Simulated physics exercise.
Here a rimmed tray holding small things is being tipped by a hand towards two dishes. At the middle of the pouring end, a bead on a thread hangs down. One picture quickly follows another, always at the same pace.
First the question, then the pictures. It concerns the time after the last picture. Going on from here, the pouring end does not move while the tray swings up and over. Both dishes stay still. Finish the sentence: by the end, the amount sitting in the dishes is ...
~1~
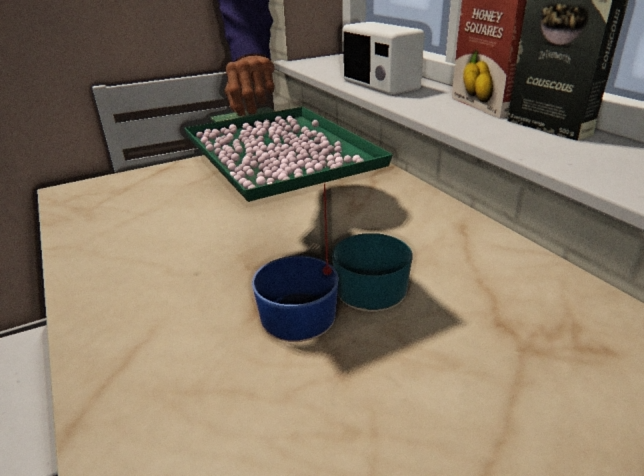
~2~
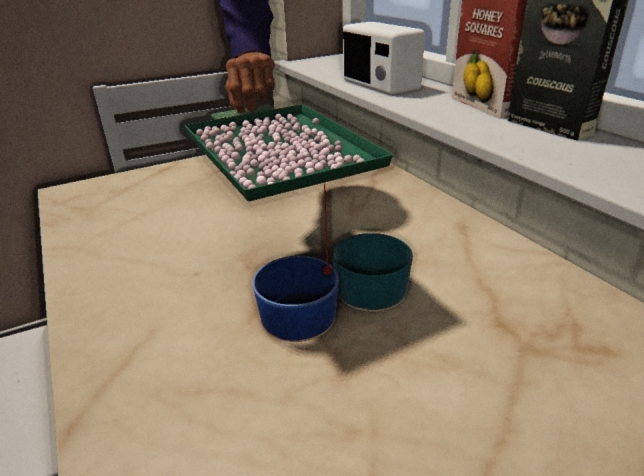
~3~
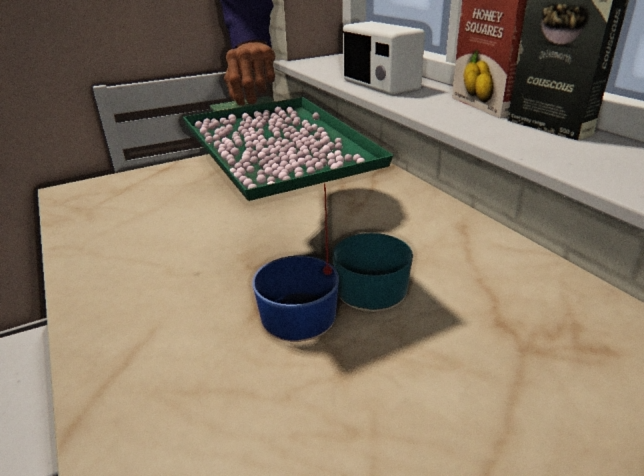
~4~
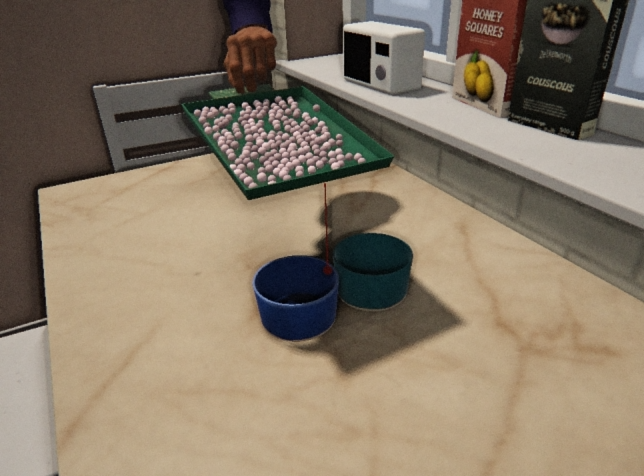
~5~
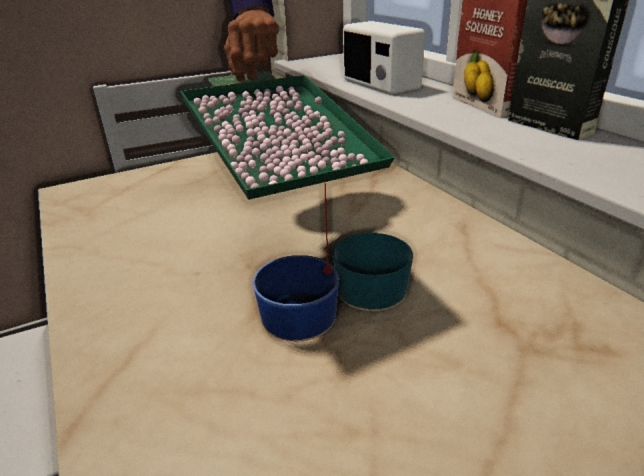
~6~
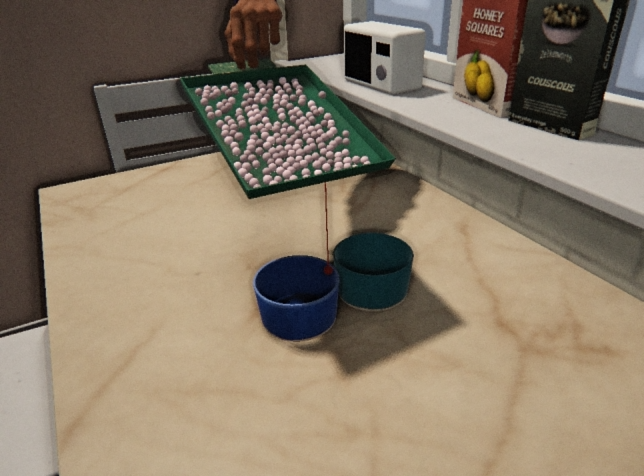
... less than a third of what the tray held.
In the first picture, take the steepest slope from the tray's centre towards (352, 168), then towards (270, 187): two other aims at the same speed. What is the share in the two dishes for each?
The first try gives close to 40 percent; the next gives 10 percent.
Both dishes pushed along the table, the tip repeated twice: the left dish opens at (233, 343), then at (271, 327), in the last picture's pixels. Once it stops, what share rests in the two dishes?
Approximately 40 percent, followed by approximately 70 percent.
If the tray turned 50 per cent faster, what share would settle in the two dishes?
Around 0 in every hundred.
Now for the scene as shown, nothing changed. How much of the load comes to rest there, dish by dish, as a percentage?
So the left dish gets 0 % of the load, while the right one gets 0 %.
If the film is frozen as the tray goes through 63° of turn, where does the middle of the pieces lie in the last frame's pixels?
I'd mark the middle close to (332, 164).
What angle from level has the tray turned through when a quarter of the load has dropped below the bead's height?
80°, roughly.
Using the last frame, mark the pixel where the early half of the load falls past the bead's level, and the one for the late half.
First near (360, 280), later near (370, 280).
Soon, tray tipped steeply; most on the tray; a small part outside both; a small part in the air.
A while on, tray tipped past a quarter turn; a stray few on the tray; a stray few in the left dish; a stray few in the right dish; most outside both; a small part in the air.
Towards the end, tray tipped past a quarter turn; a stray few in the left dish; a stray few in the right dish; nearly all outside both.
Finally, tray tipped past a quarter turn; a stray few in the left dish; a stray few in the right dish; nearly all outside both.
